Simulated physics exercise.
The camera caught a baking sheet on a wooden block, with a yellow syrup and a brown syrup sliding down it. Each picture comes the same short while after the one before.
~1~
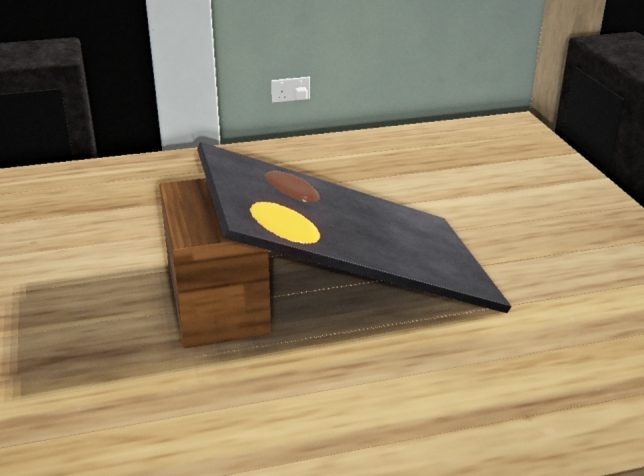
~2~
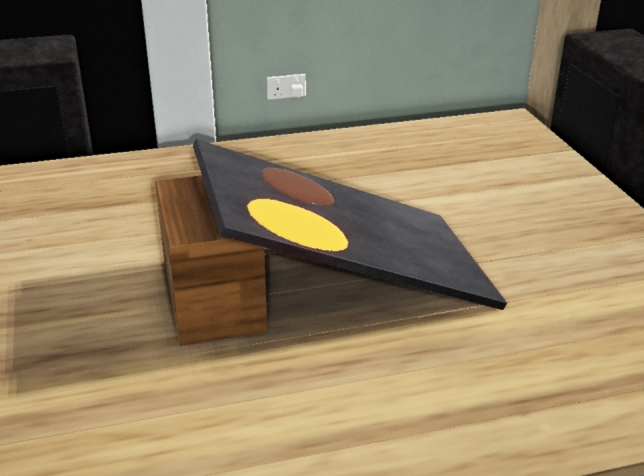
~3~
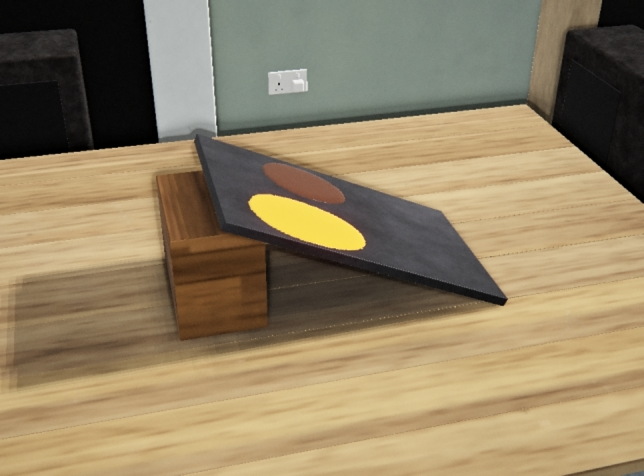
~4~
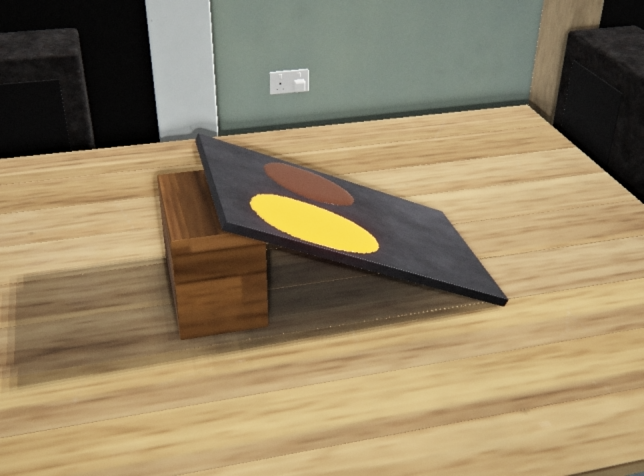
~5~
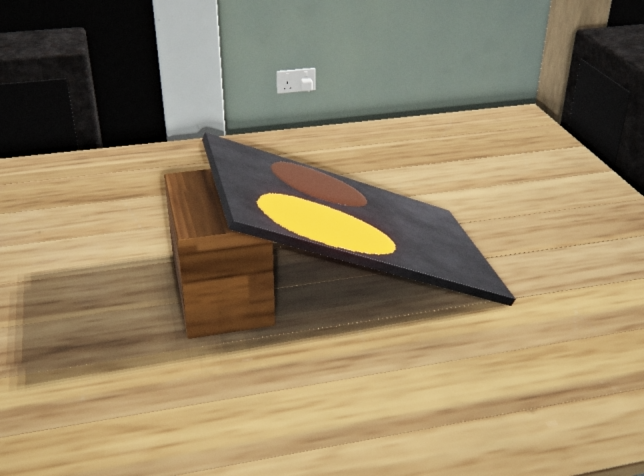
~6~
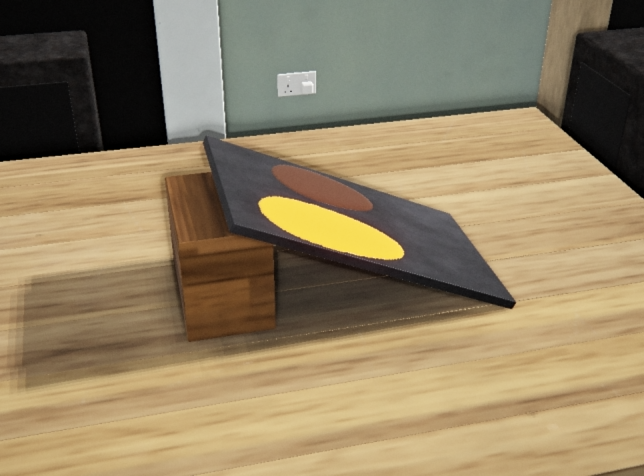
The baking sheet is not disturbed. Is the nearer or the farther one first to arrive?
The forward one wins.
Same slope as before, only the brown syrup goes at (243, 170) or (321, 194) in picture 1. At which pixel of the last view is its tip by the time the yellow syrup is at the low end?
First try near (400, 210), second try near (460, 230).
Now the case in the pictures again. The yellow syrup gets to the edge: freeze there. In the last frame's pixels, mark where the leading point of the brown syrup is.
You'd find the leading point around (433, 222).
Next, the yellow syrup is three quarters of the way down; the brown syrup is three quarters of the way down.
After that, the yellow syrup is close to the edge; the brown syrup is three quarters of the way down.
Finally, the yellow syrup is at the low edge; the brown syrup is close to the edge.
